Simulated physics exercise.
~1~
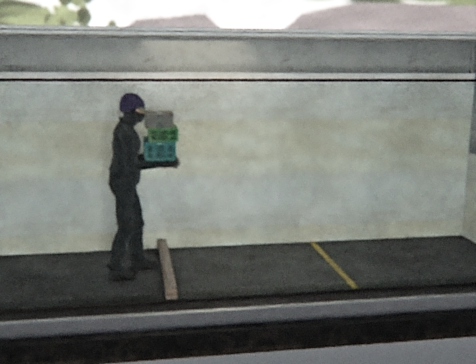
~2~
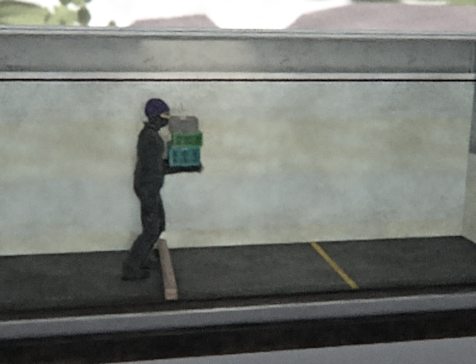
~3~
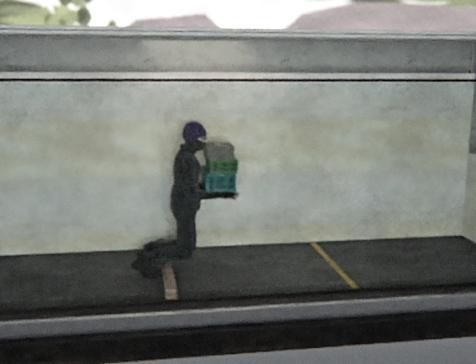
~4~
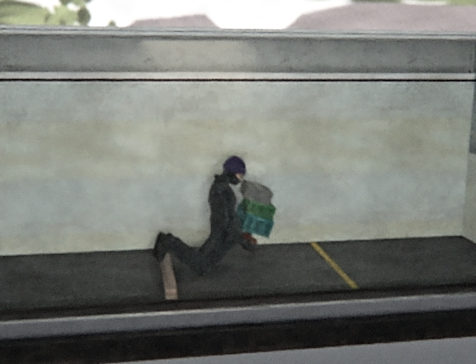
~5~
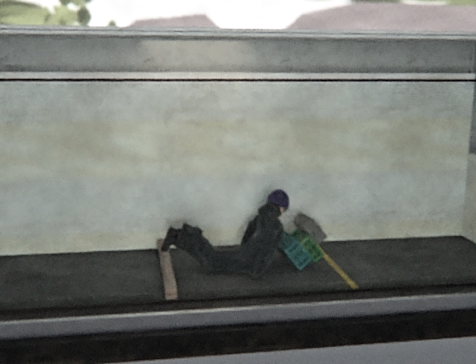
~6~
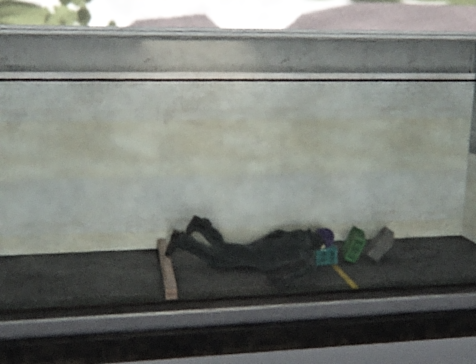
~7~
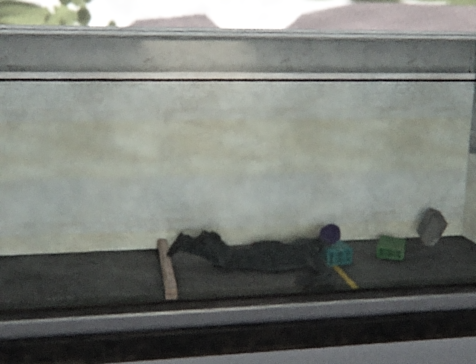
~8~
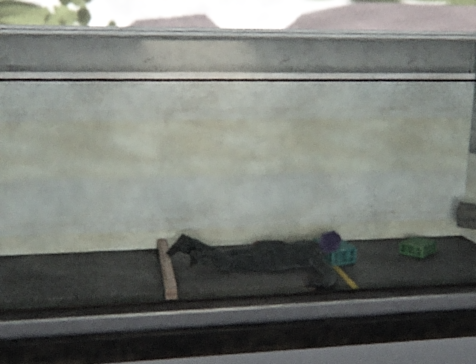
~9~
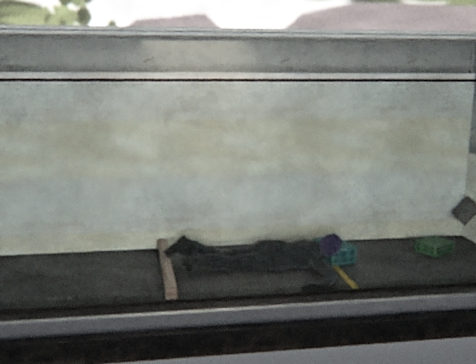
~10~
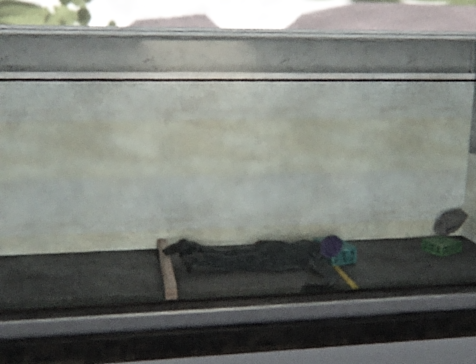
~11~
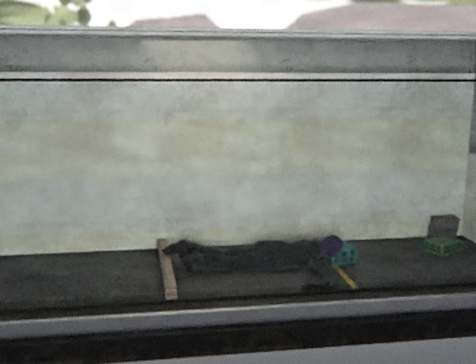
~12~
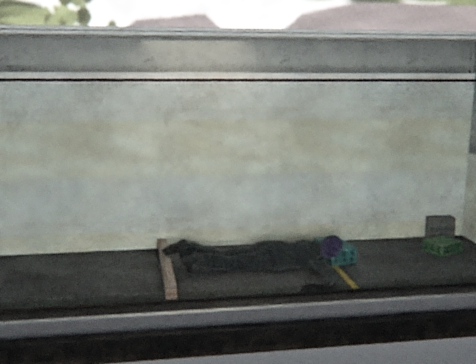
A dark-clothed figure in a purple helmet, carrying a grey parcel above green and teal crates, slides right toward a low floor rail in a long, pale-walled compartment, seen side-on by a still camera. The feet catch at the rail, and the figure drops to the knees and pitches forward, the load tipping. As the body flattens, the boxes spill across the yellow line. The grey parcel tumbles to the far right, then comes back and settles on the overturned green crate. The figure lies face down, helmet beside the teal crate at the line.
